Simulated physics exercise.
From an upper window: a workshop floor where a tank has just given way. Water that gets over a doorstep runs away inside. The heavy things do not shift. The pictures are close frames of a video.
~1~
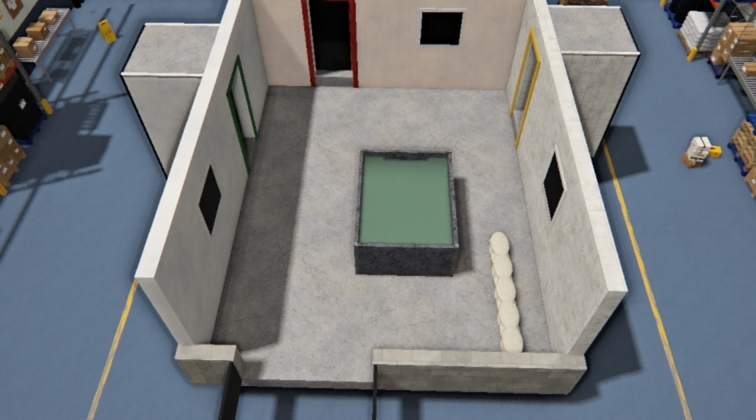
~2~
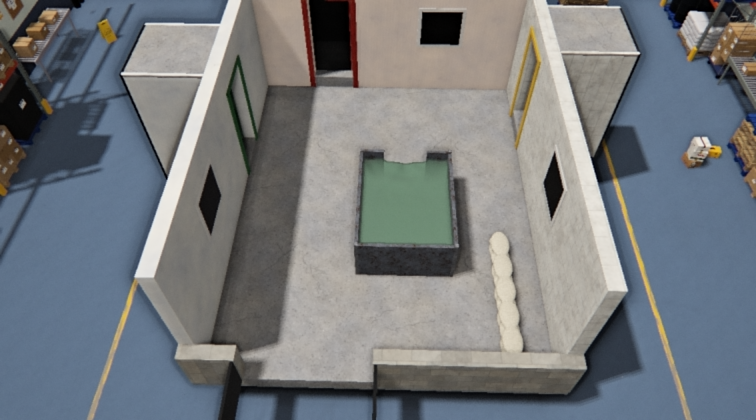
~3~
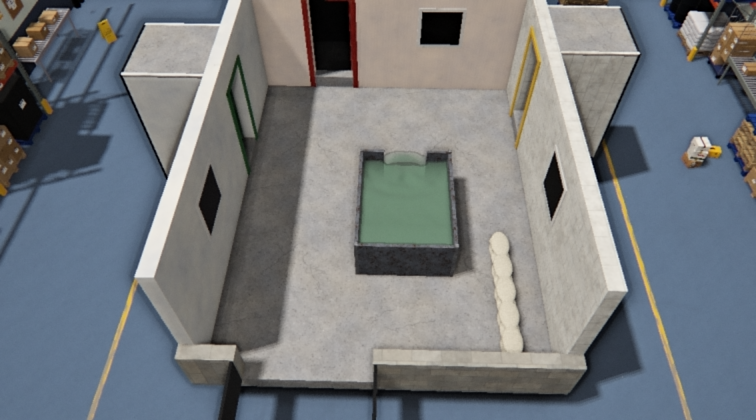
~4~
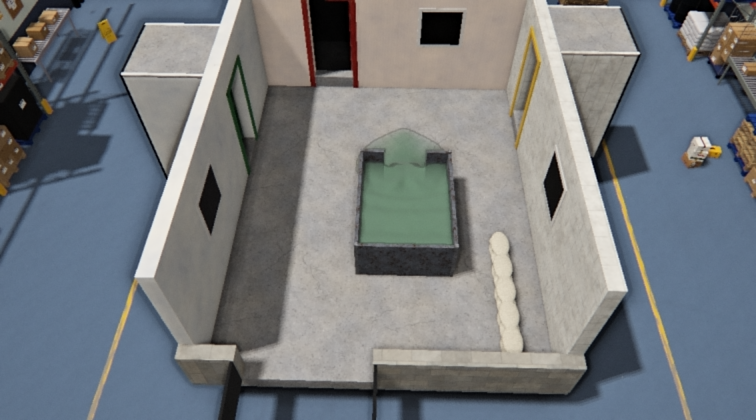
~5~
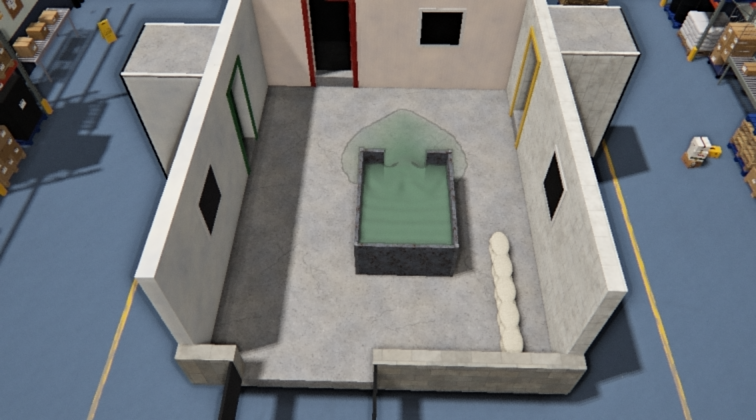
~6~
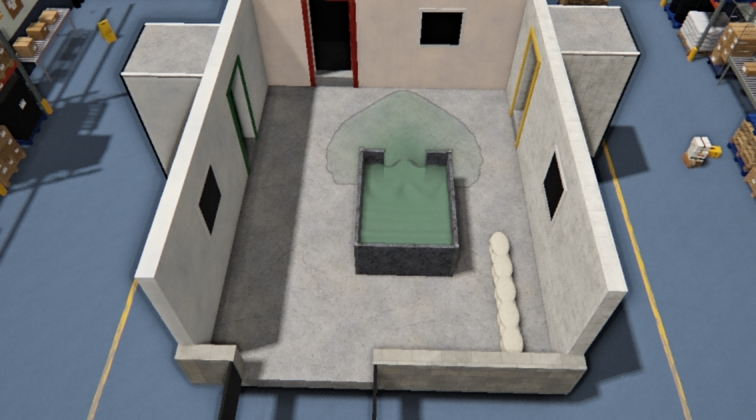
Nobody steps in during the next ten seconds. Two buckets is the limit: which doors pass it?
One by one: The green door holds within the limit; the yellow door holds within the limit; the red door holds within the limit.
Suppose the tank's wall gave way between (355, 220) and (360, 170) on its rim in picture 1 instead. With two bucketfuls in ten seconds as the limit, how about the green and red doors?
My reading: The green one lets more in, the red one keeps below it.
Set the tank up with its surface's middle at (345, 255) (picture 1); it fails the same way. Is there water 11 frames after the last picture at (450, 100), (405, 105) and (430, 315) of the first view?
In that order: Covered, wet, dry.
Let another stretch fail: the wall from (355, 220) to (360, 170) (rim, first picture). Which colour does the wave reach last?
I say the one in yellow.
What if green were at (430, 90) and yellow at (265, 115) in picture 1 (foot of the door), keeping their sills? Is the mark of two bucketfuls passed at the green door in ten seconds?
One by one: Green door is over.
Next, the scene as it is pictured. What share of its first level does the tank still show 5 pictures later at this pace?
Near 68 in a hundred.
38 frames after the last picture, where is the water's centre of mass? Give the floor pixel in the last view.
Around (390, 176).
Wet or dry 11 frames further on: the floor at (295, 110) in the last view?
Answer: Awash.
A moment on, water covers 30 % of the floor; the green door not reached, the yellow door wet at the sill, nothing in, the red door wet at the sill, nothing in.
Next, water covers 35 % of the floor; the green door not reached, the yellow door wet at the sill, nothing in, the red door wet at the sill, nothing in.
Then, water covers 45 % of the floor; the green door wet at the sill, nothing in, the yellow door wet at the sill, nothing in, the red door wet at the sill, nothing in.
Later, water covers 90 % of the floor; the green door wet at the sill, nothing in, the yellow door wet at the sill, nothing in, the red door wet at the sill, nothing in.
In the end, water covers 95 % of the floor; the green door wet at the sill, nothing in, the yellow door wet at the sill, nothing in, the red door wet at the sill, nothing in.
